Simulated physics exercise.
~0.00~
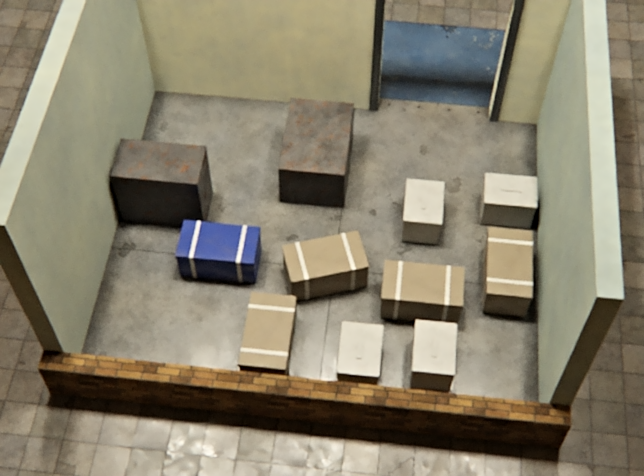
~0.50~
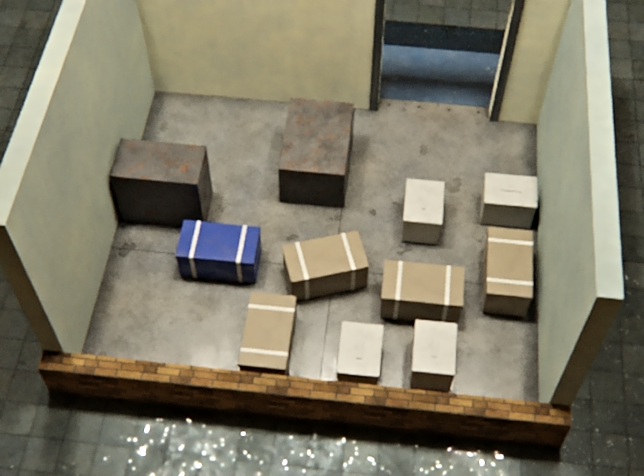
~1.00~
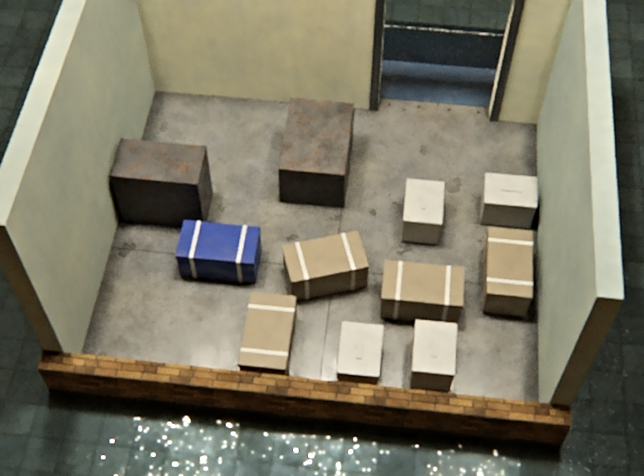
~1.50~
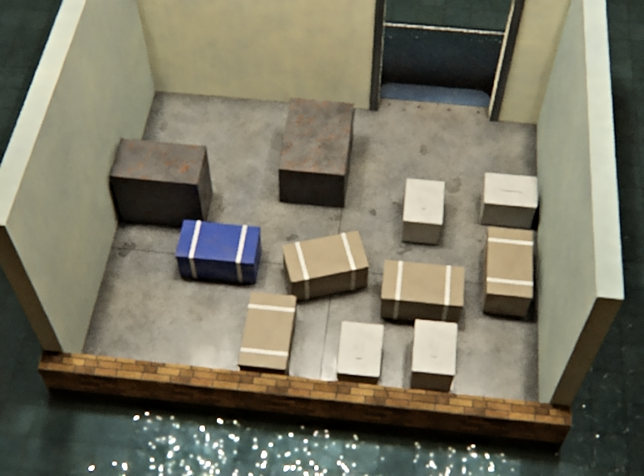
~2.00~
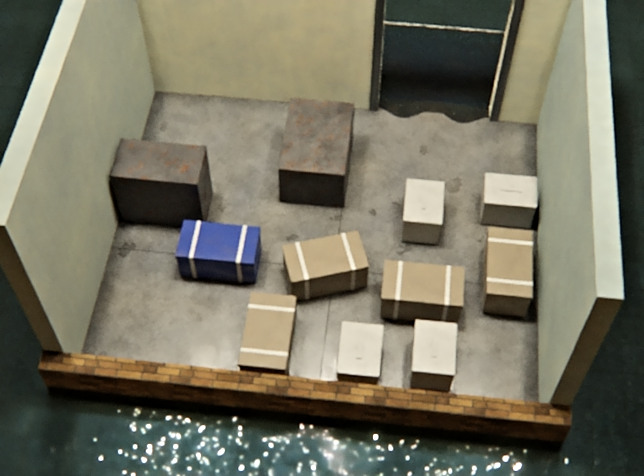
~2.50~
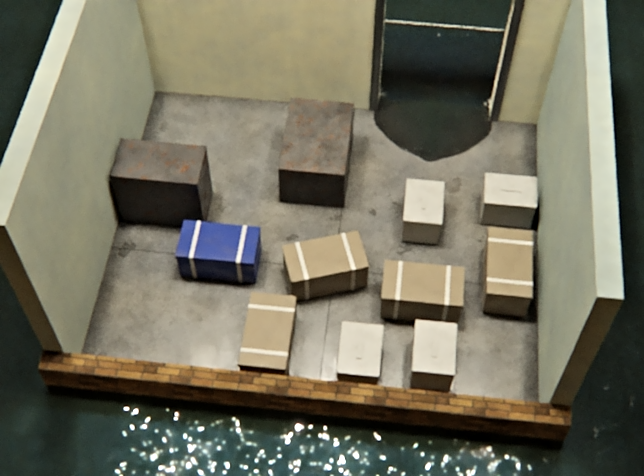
Dark water rising around a roofless room of scattered boxes, then spreading through the back doorway while the boxes stay still.
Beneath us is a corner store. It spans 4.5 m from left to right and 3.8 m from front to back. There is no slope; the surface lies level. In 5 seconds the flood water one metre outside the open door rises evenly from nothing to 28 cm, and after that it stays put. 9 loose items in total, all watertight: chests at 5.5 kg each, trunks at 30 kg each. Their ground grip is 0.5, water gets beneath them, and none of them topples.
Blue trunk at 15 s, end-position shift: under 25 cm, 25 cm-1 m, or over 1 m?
Expect it to be pushed part of a metre.
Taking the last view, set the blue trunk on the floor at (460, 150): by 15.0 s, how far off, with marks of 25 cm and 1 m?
Answer: It covers a big distance.
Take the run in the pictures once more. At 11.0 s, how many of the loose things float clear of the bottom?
It comes to 8 of them.
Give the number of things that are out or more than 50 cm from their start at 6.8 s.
It comes to 3.
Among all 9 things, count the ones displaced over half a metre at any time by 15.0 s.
9 in all.
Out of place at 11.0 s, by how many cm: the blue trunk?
Displacement by then near 40 cm.
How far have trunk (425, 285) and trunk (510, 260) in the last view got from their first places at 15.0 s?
Net displacement, in order: 150 cm; 200 cm.
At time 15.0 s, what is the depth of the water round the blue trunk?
15 cm or so.
After 3.5 s the blue trunk is near (218, 241), 0.0 m from its start, aground; 0 afloat.
After 6.8 s the blue trunk is near (218, 241), 0.0 m from its start, aground; 6 afloat.
After 11.0 s the blue trunk is near (235, 212), 0.4 m from its start, aground; 8 afloat.
After 15.0 s the blue trunk is near (246, 193), 0.6 m from its start, afloat; 9 afloat.
